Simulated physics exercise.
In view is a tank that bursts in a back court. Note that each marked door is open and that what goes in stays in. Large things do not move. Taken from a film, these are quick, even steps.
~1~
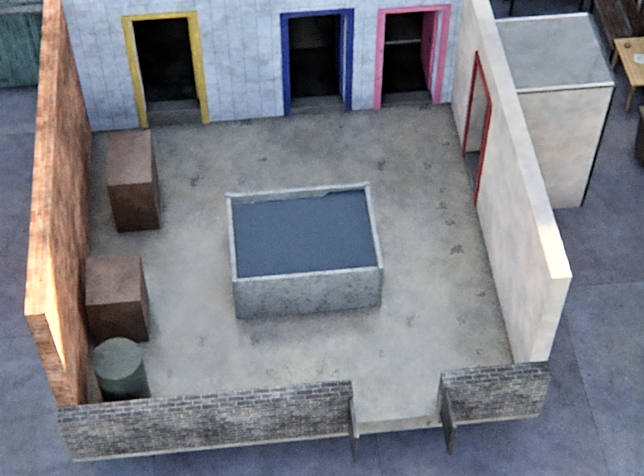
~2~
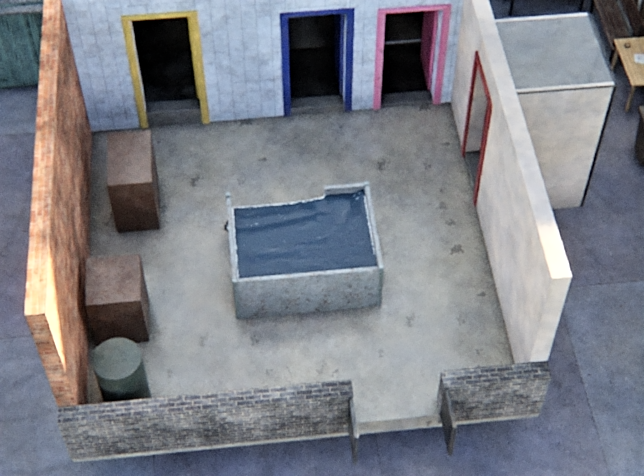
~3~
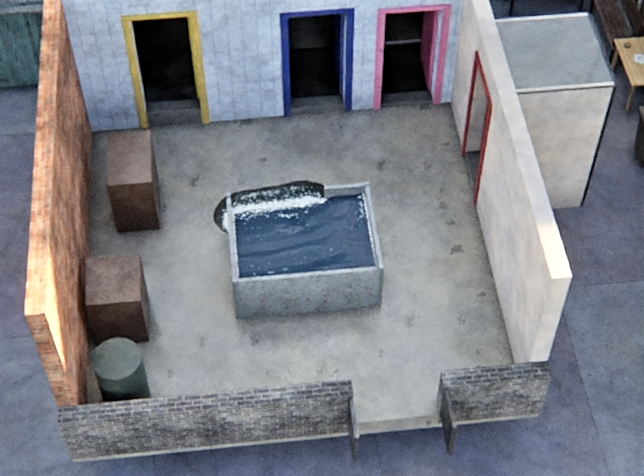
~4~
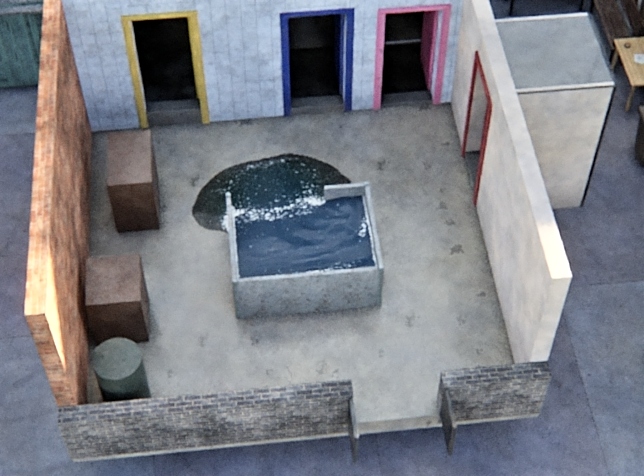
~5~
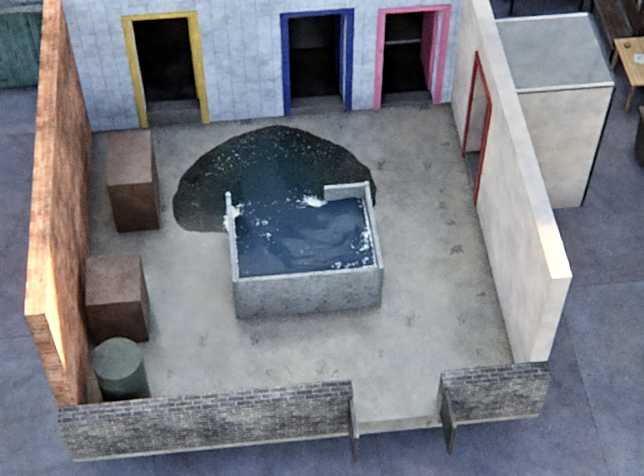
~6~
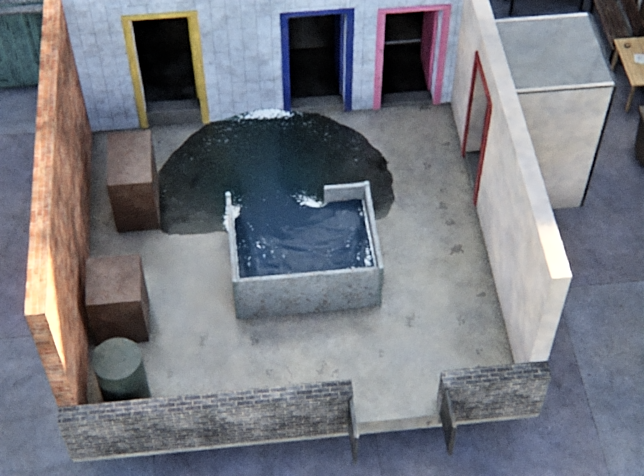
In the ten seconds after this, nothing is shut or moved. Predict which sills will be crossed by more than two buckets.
Result: The yellow door is going to allow two buckets or less. The pink door is going to allow over two buckets. The blue door is going to allow over two buckets. The red door is going to allow two buckets or less.
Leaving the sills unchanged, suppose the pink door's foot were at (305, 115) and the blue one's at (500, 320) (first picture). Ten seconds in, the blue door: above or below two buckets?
Blue door: Does not flood.
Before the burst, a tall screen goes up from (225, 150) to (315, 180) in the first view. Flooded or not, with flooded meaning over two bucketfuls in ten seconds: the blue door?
Note: Blue door remains below the limit.
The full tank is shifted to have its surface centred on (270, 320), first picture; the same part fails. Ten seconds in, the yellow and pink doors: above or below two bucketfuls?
Lab note - yellow tops the mark, pink tops the mark.
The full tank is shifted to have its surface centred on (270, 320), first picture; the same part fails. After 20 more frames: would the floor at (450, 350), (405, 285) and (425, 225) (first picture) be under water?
Well, in the order you listed them, they'd be unreached, unreached and unreached.
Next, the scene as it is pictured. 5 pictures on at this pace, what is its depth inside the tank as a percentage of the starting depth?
I'd say around 50 per cent.
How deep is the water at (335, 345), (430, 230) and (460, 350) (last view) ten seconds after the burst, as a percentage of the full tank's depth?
8, 6, 14 %.
A moment on, water covers 30 % of the floor; the yellow door wet at the sill, nothing in, the pink door wet at the sill, nothing in, the blue door over two buckets in, the red door not reached.
Next, water covers 35 % of the floor; the yellow door wet at the sill, nothing in, the pink door under two buckets in, the blue door far over two buckets in, the red door not reached.
Then, water covers 55 % of the floor; the yellow door wet at the sill, nothing in, the pink door under two buckets in, the blue door far over two buckets in, the red door wet at the sill, nothing in.
Later, water covers 90 % of the floor; the yellow door wet at the sill, nothing in, the pink door over two buckets in, the blue door far over two buckets in, the red door wet at the sill, nothing in.
In the end, water covers 100 % of the floor; the yellow door wet at the sill, nothing in, the pink door over two buckets in, the blue door far over two buckets in, the red door wet at the sill, nothing in.
